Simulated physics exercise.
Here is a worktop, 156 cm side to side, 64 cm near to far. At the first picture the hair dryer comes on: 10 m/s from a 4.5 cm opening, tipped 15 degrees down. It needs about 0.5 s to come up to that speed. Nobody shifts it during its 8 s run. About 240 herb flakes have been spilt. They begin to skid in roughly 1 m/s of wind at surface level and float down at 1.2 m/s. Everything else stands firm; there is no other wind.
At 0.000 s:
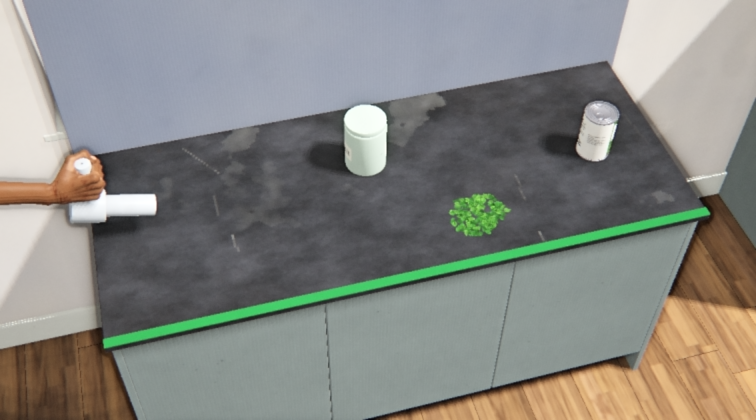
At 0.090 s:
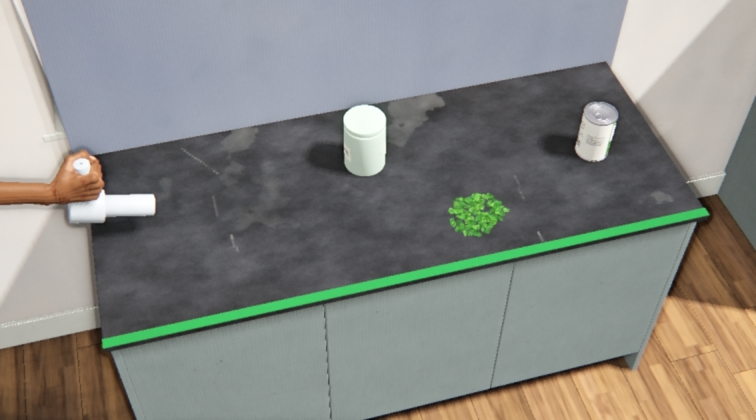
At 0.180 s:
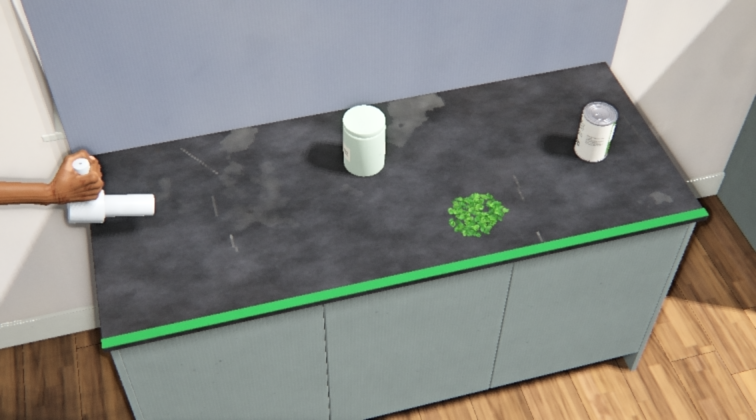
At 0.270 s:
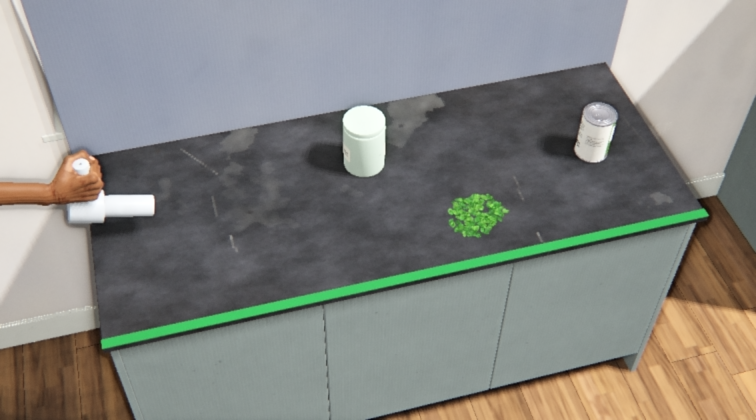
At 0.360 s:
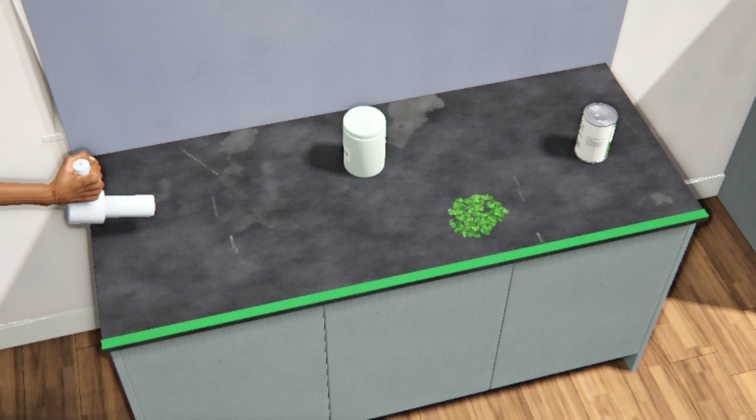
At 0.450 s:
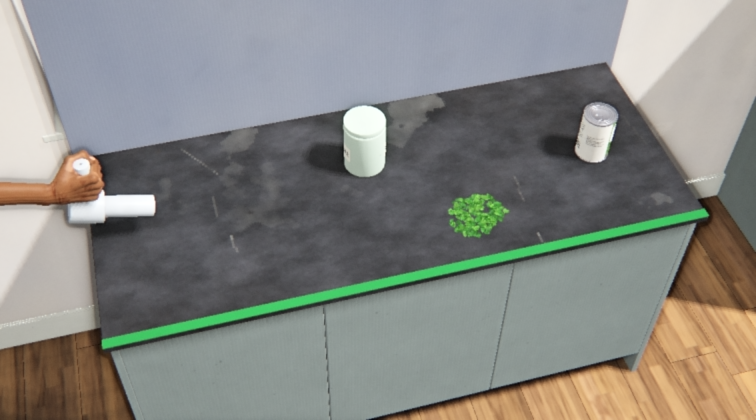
To begin with, a hand at the left holds a white hair dryer pointing right across a dark, green-edged worktop, where a pale green jar, a small pile of green flakes and a silvery tin sit. The hand keeps the dryer in place, and the flakes, jar and tin show no visible movement throughout.
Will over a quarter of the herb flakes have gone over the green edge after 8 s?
More than a quarter over the green edge: Yes.
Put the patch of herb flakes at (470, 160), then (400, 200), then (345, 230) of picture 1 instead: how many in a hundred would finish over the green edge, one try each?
In turn about 0 %, 25 %, 70 %.
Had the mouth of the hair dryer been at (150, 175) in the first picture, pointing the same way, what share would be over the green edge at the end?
Then about 60 %.
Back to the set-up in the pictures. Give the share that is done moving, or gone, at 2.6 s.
Some 100 per cent.
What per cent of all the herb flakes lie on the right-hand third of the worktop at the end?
About 0 %.
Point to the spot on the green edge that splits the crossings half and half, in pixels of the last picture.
Around (652, 229).
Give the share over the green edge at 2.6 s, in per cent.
About 50 %.
After 1.6 s, 32 % are on the move or not yet settled, 38 % are over the green edge; the middle of those still in play is near (688, 218).
After 2.6 s, 2 % are on the move or not yet settled, 45 % are over the green edge.
After 4.4 s, 0 % are on the move or not yet settled, 45 % are over the green edge.
After 8.0 s, at the end, 45 % are over the green edge.
